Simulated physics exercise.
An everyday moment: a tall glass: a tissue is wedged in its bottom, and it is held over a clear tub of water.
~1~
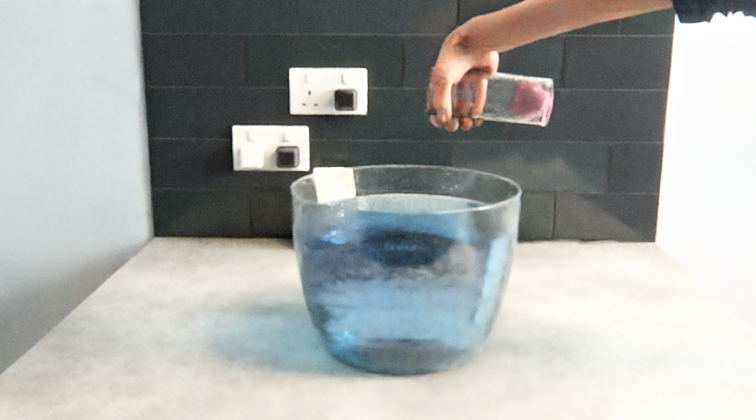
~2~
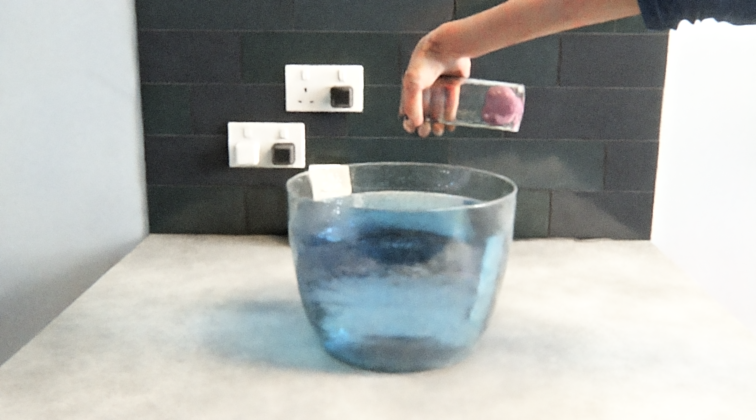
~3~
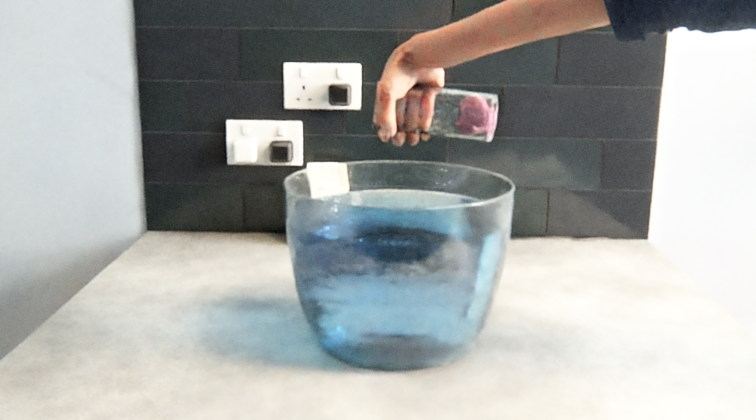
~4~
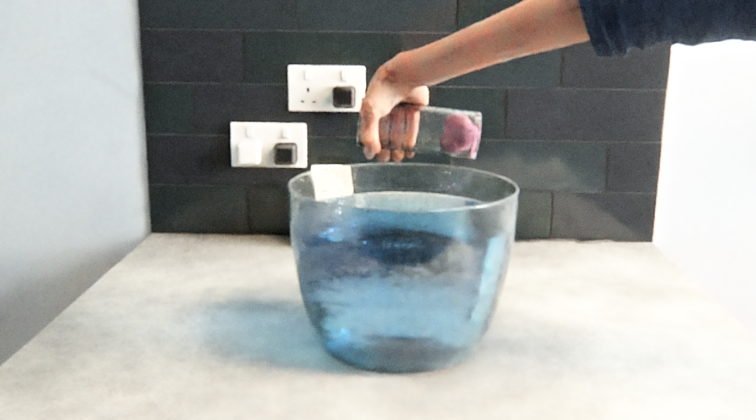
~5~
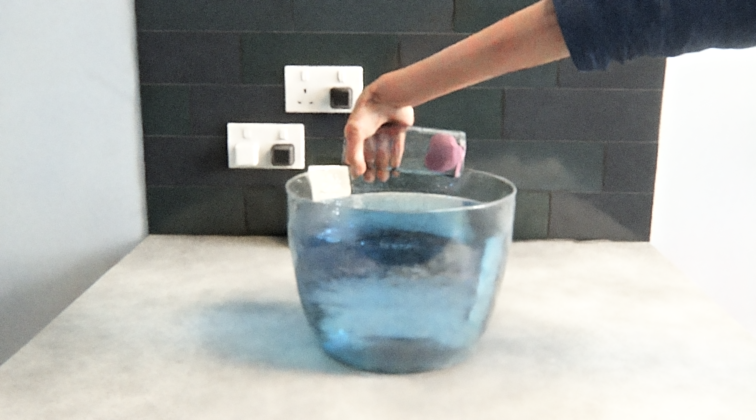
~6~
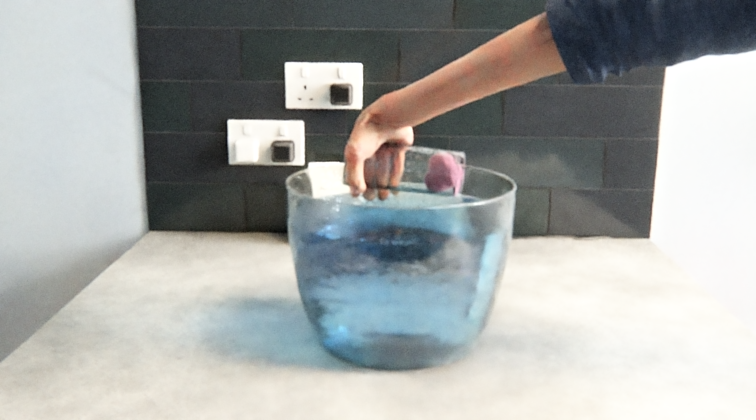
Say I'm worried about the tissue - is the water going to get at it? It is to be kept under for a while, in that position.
Sodden.
A moment on, the tall glass enters the water.
Further on, water pours in as the air escapes.
When it is over, the tall glass is under, flooded, and the tissue is wet.
